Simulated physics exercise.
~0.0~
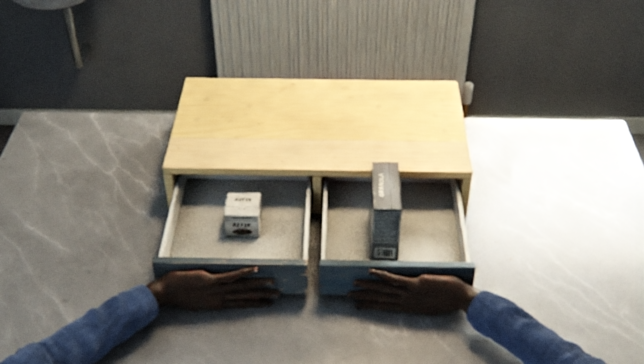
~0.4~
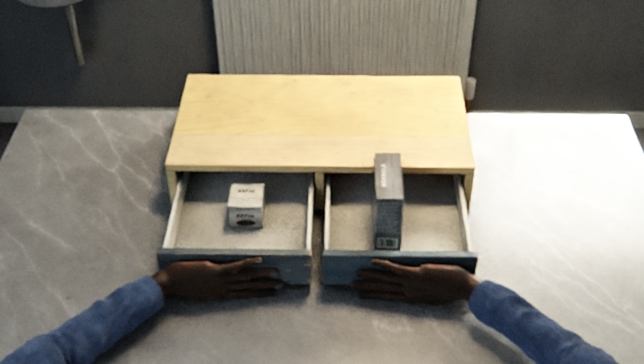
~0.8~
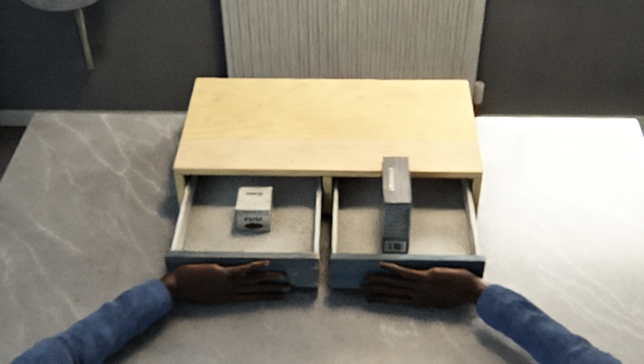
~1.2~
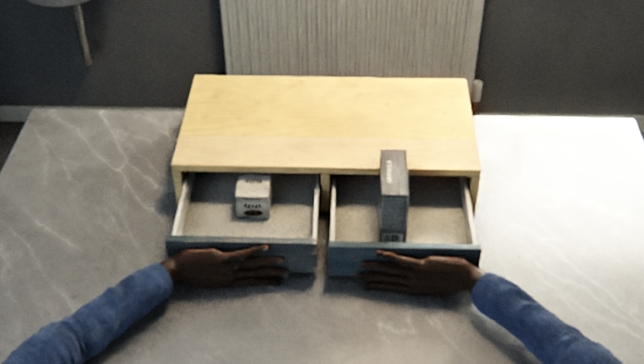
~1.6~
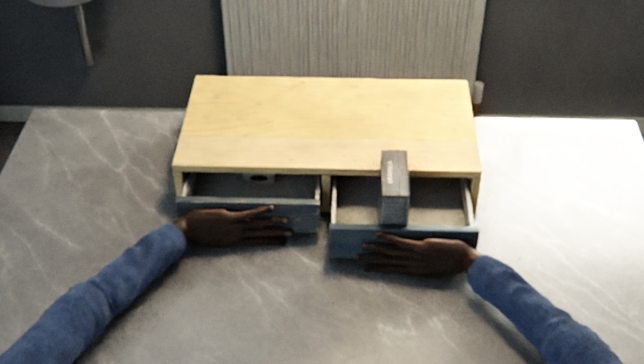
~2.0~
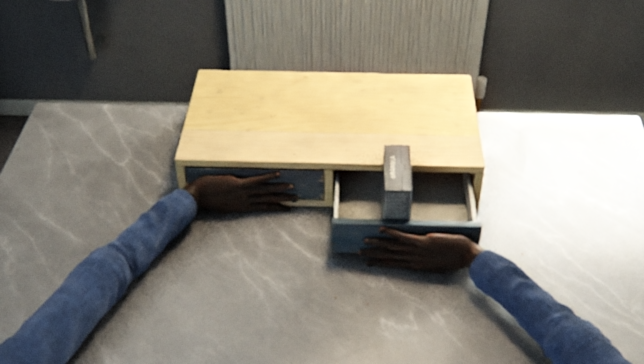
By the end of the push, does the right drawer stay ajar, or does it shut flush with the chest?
The right drawer stays ajar, with the grey packet still standing upright in it. The left drawer is the one that shuts flush.
